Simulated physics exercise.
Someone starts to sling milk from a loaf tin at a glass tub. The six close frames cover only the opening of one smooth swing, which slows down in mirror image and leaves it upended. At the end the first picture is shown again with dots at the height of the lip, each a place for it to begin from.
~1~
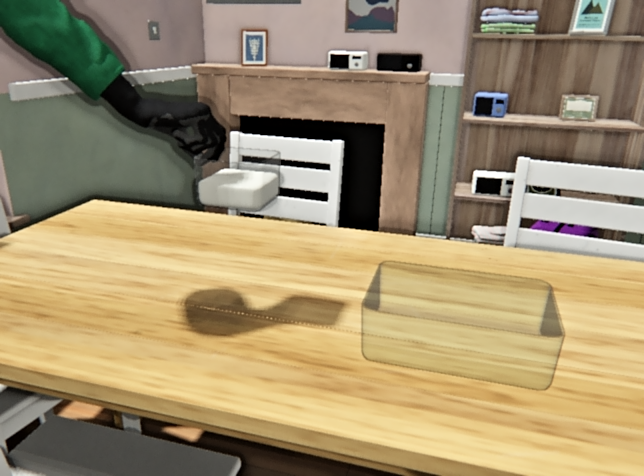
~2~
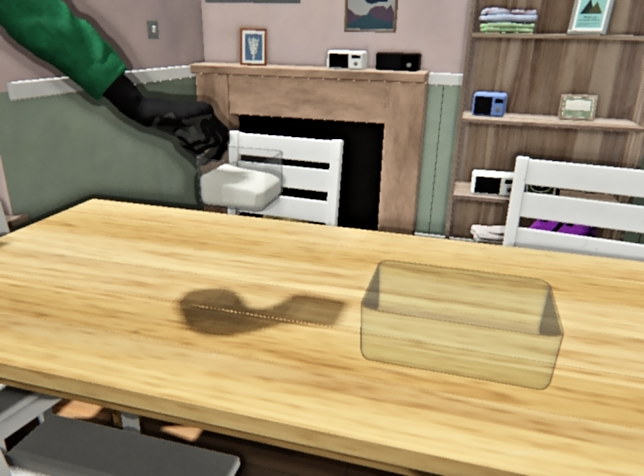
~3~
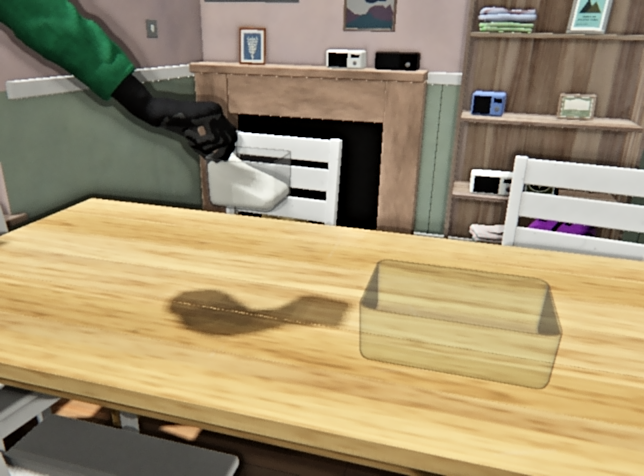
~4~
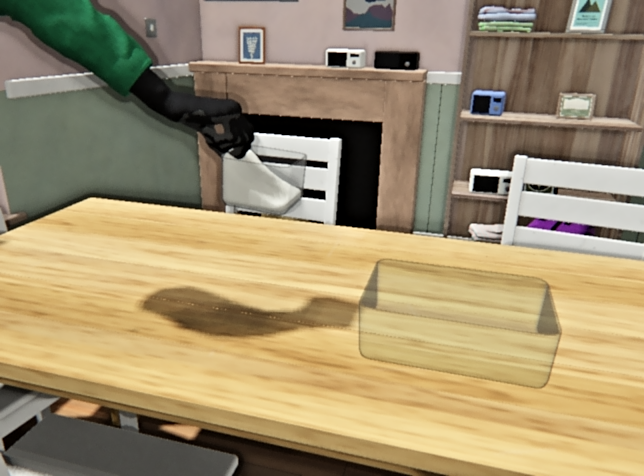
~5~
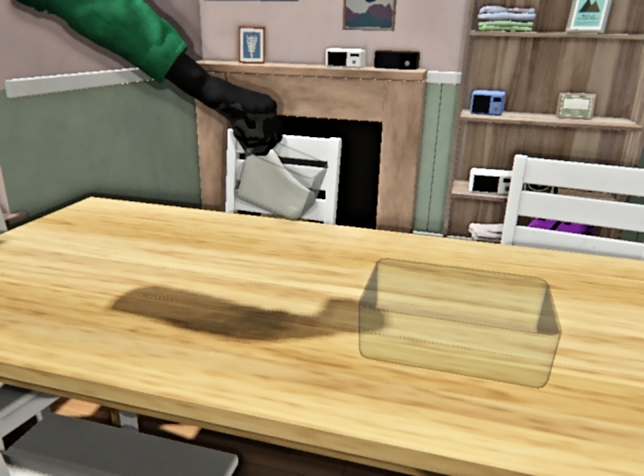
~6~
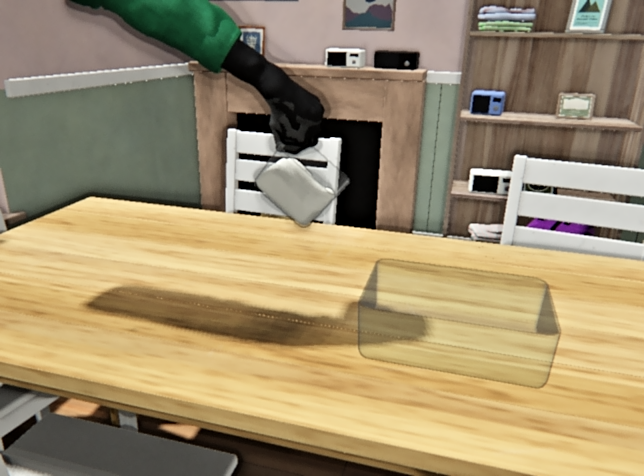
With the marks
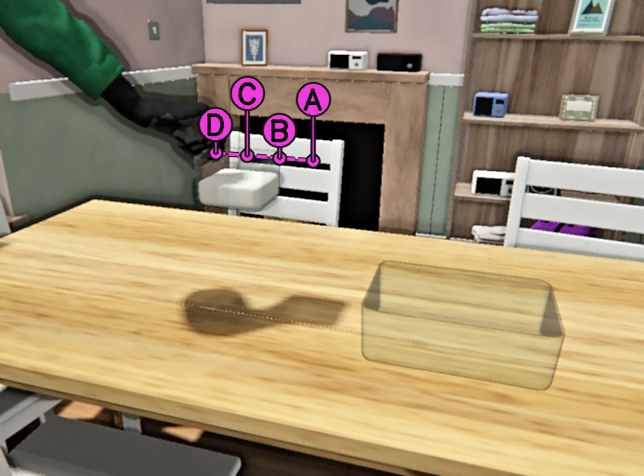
In a room with a fireplace and wooden shelves, a steady view looks slightly down across a pale wooden table with white chairs around it. A clear, empty glass tub sits right of centre on the table, while a black hand on a green-sleeved arm holds a see-through tin of white milk at upper left. The hand moves rightward, slowly at first, tilting the tin progressively to the right as its shadow shifts and stretches across the tabletop.
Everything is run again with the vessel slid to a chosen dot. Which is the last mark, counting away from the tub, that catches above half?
I would pick spot D.
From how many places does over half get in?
All of them.
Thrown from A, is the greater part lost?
No.
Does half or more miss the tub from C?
No.
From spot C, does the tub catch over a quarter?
Yes, clearly.
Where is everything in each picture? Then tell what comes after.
Upright, lip at (270, 157); tub from (361, 355) to (551, 388); nothing has left yet, in the first frame.
Upright, lip at (272, 156); nothing has left yet, in the second frame.
Upright, lip at (281, 157); nothing has left yet, in the third frame.
Tipped about 4°, lip at (298, 160); nothing has left yet, in the fourth frame.
Tipped about 18°, lip at (320, 170); nothing has left yet, in the fifth frame.
Tipped about 38°, lip at (343, 187); nothing has left yet, in the sixth frame.
On the marked copy, A at (313, 161); B at (279, 158); C at (247, 155); D at (215, 152).
If A is chosen, about 92 % lands in the tub, 4 % falls short and 5 % goes beside or beyond.
If B is chosen, about 90 % lands in the tub, 4 % falls short and 7 % goes beside or beyond.
If C is chosen, about 79 % lands in the tub, 7 % falls short and 14 % goes beside or beyond.
If D is chosen, about 73 % lands in the tub, 17 % falls short and 10 % goes beside or beyond.
